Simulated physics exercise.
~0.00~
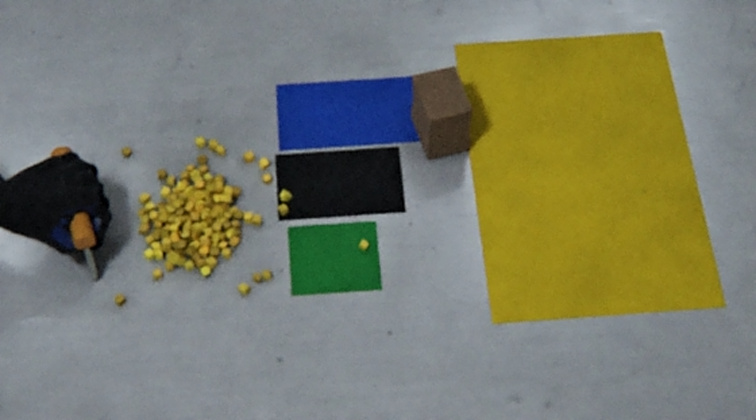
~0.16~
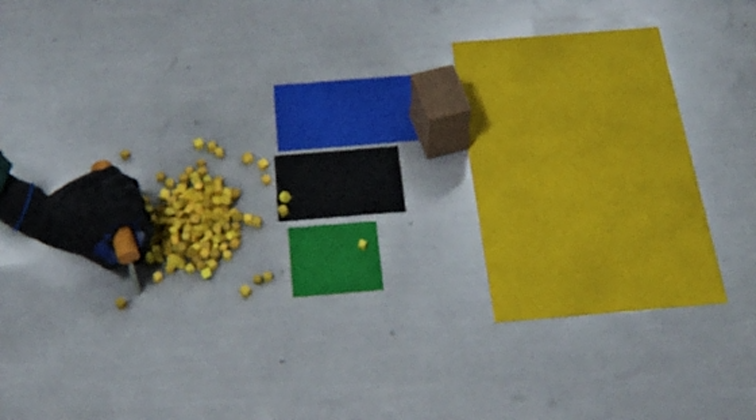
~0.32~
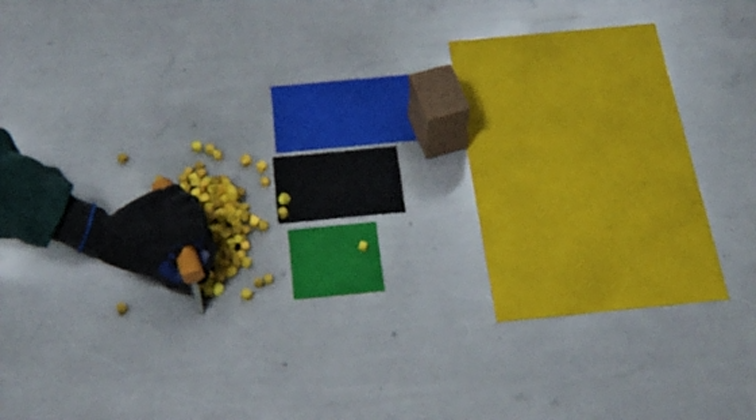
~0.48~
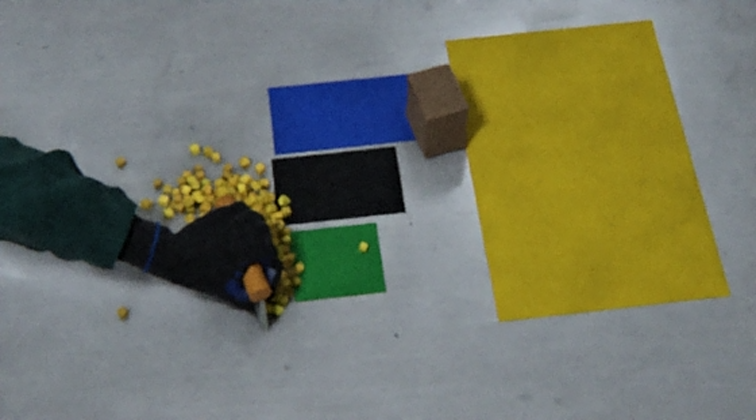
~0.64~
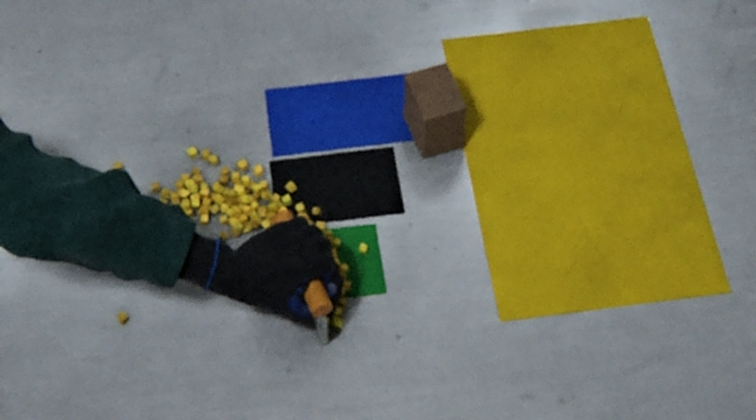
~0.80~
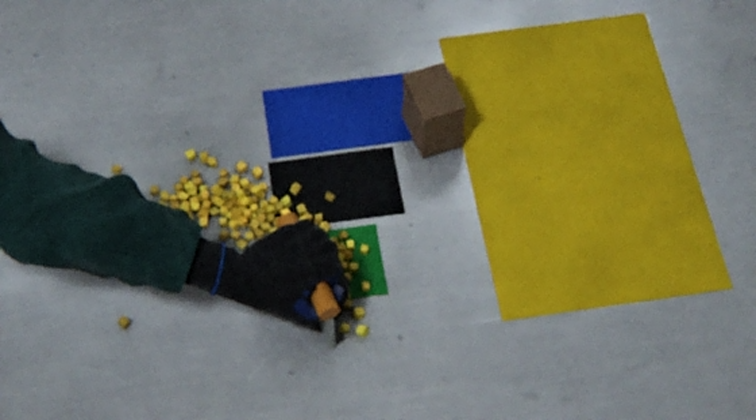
A gloved hand holding a scraper pushes a pile of small yellow cubes rightwards across a grey surface towards coloured mats and a brown block, then slows over the green mat, leaving cubes spread around the hand, some on the green and black mats and many off them.
